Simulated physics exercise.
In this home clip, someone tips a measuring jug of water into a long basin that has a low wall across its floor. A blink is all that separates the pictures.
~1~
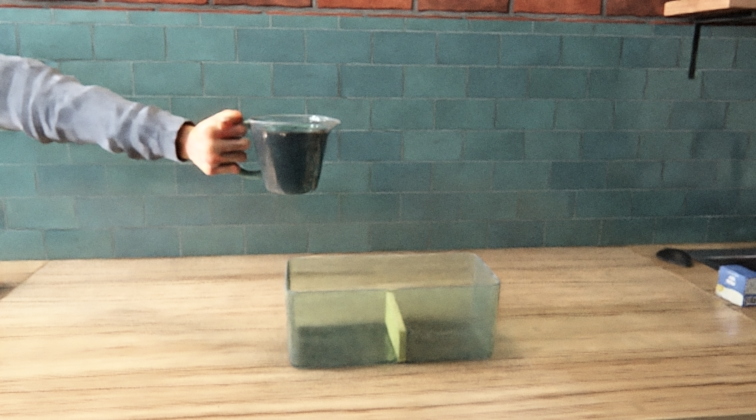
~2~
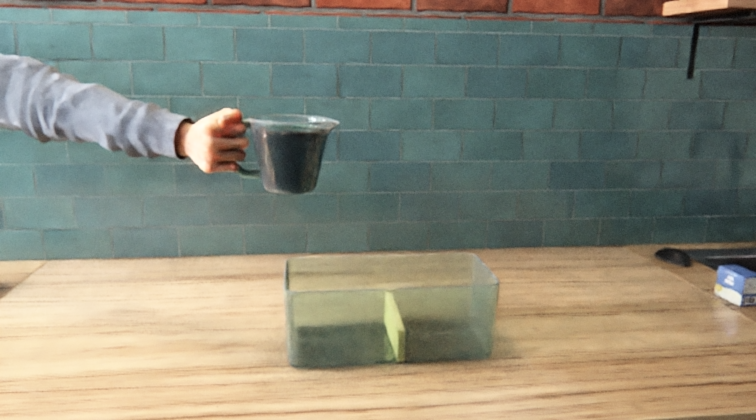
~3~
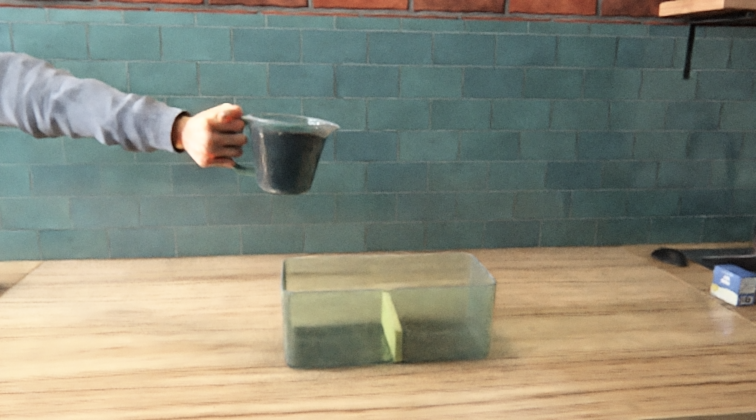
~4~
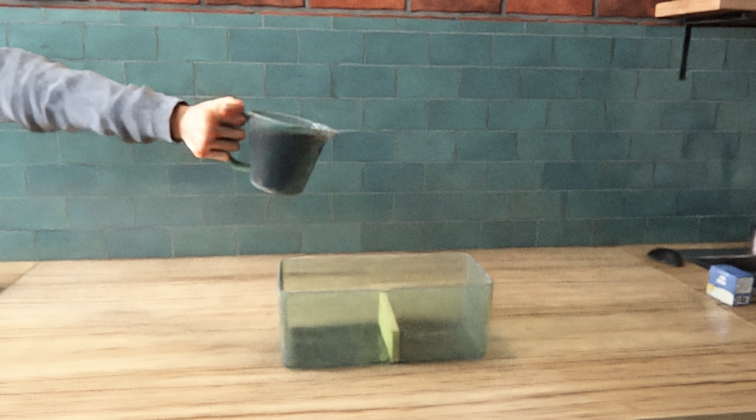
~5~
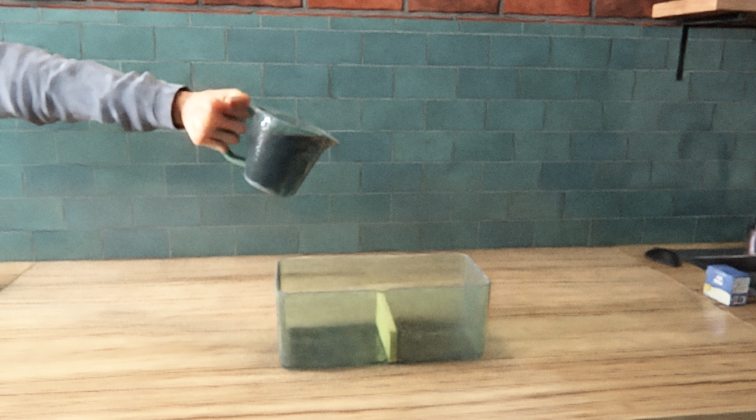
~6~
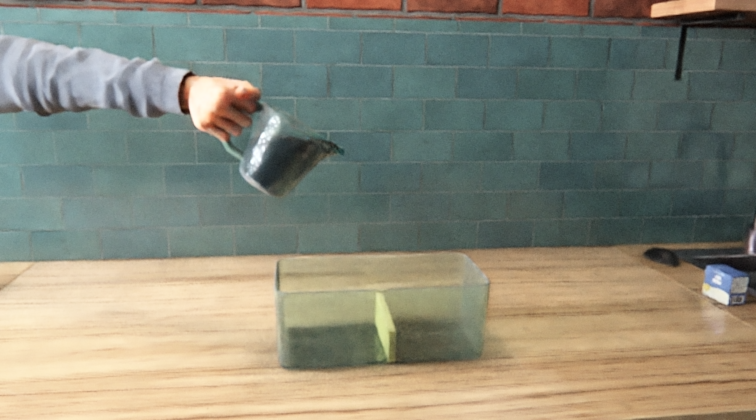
A hand in a grey-blue sleeve held a clear measuring jug of dark liquid above a long glass basin with a low yellow-green divider, then tilted it steadily to the right until liquid reached its lip.
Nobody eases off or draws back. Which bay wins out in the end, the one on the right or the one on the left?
The left bay will be the one that fills most.
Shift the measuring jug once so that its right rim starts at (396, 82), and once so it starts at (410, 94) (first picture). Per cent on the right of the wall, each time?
It would come to near 85 per cent, and then near 80 per cent.
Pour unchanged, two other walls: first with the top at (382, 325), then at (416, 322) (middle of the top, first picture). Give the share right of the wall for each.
The first placement gives around 45 percent, the second 10 percent.
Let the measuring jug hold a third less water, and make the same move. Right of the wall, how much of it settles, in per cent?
About 5 parts in a hundred, give or take.
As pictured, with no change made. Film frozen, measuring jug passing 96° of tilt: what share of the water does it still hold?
Roughly 35 %.
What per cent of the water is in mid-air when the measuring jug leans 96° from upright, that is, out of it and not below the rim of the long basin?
Roughly 35 in a hundred.
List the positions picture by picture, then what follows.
In the first picture, it leans 0°; its right rim is at (340, 121); the water meets the walls at (254, 130) and (328, 130); the long basin's rim runs from (287, 275) to (488, 269); the wall's top is at (395, 311).
In the second picture, it leans 1°; its right rim is at (340, 122); the water meets the walls at (253, 129) and (326, 130).
In the third picture, it leans 6°; its right rim is at (340, 126); the water meets the walls at (252, 128) and (326, 132).
In the fourth picture, it leans 13°; its right rim is at (339, 133); the water meets the walls at (252, 129) and (327, 134).
In the fifth picture, it leans 22°; its right rim is at (340, 142); the water meets the walls at (253, 132) and (333, 137).
In the sixth picture, it leans 33°; its right rim is at (340, 153); the water meets the walls at (252, 140) and (336, 146); 2 per cent is over the edge.
A moment on, the tilt is 96° and 37 per cent is still to pour, 16 is left of the wall and 10 right of it.
Next, the tilt is 113° and 2 per cent is still to pour, 75 is left of the wall and 14 right of it.
Then the tilt is 113° and 0 per cent is still to pour, 79 is left of the wall and 17 right of it.
Later the tilt is 113° and 0 per cent is still to pour, 78 is left of the wall and 18 right of it.
At rest 78 per cent lies left of the wall, 18 right of it and 4 outside.
